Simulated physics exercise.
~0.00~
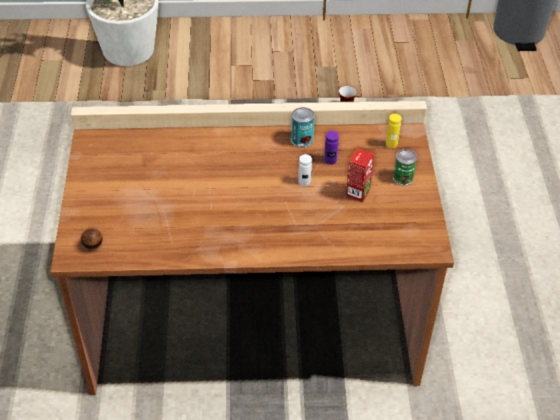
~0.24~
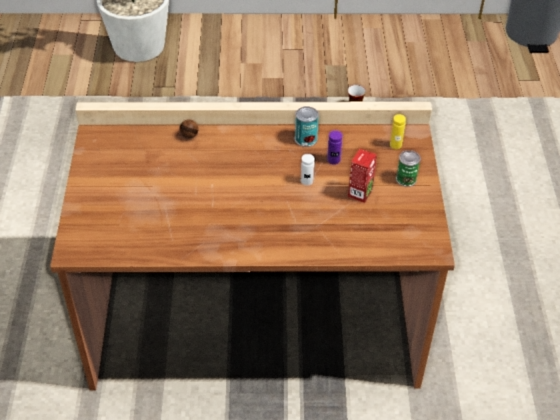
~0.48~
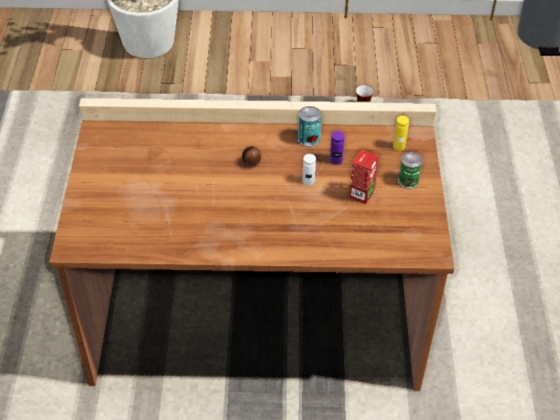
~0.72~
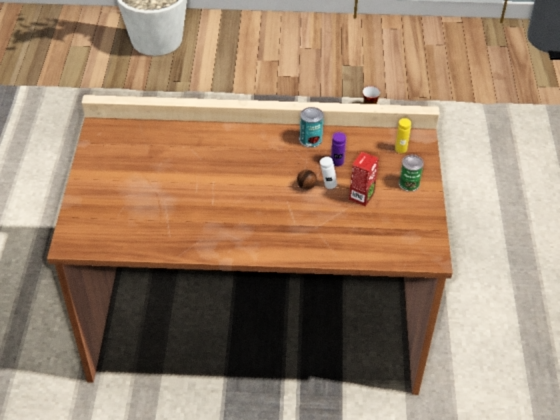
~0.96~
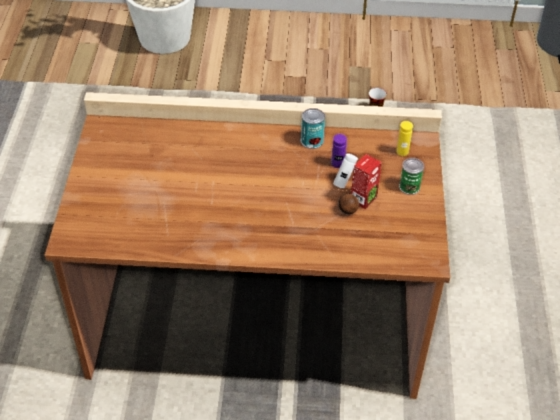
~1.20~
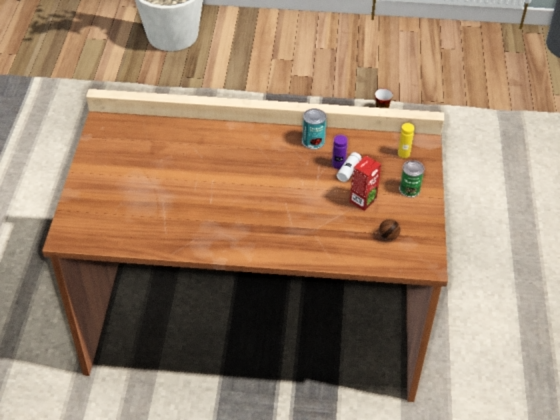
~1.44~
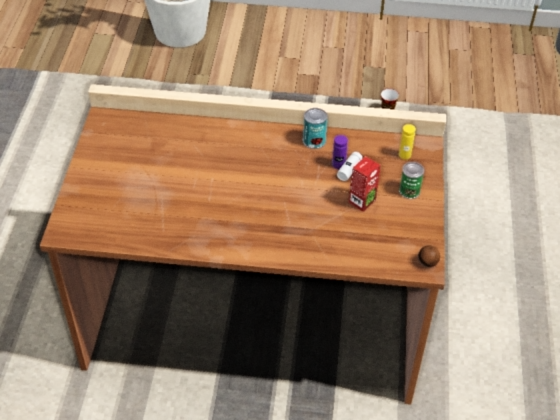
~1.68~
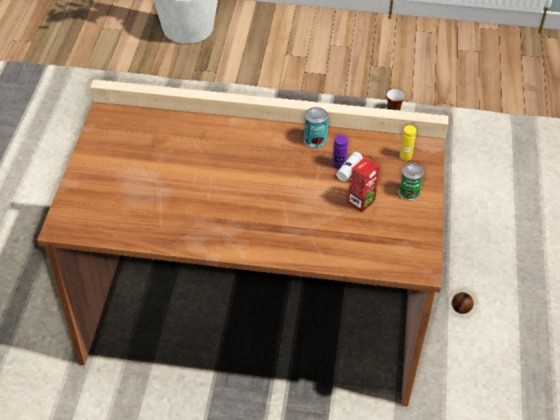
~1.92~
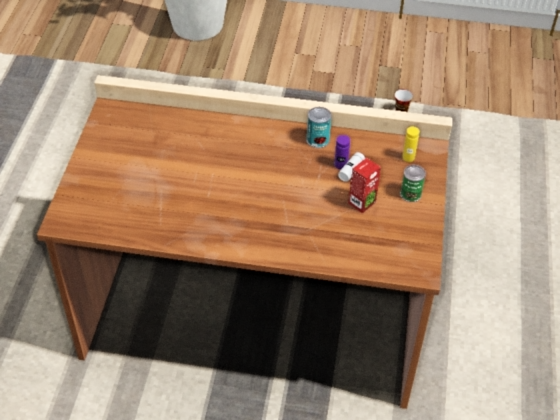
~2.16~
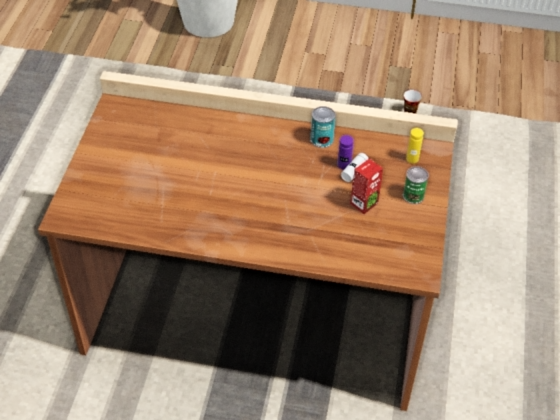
On a wooden table standing on a striped rug, a turquoise tin, a green tin, a red carton and white, purple and yellow shakers stand toward the right, near a pale rail along the far edge. A small brown ball rolls from the left side up to the rail, then turns back toward the near right. It runs into the white shaker, which tilts and topples beside the carton. The ball rolls on past the front of the carton to the near right corner. It drops off the table and disappears from view, leaving the white shaker on its side and the others upright.
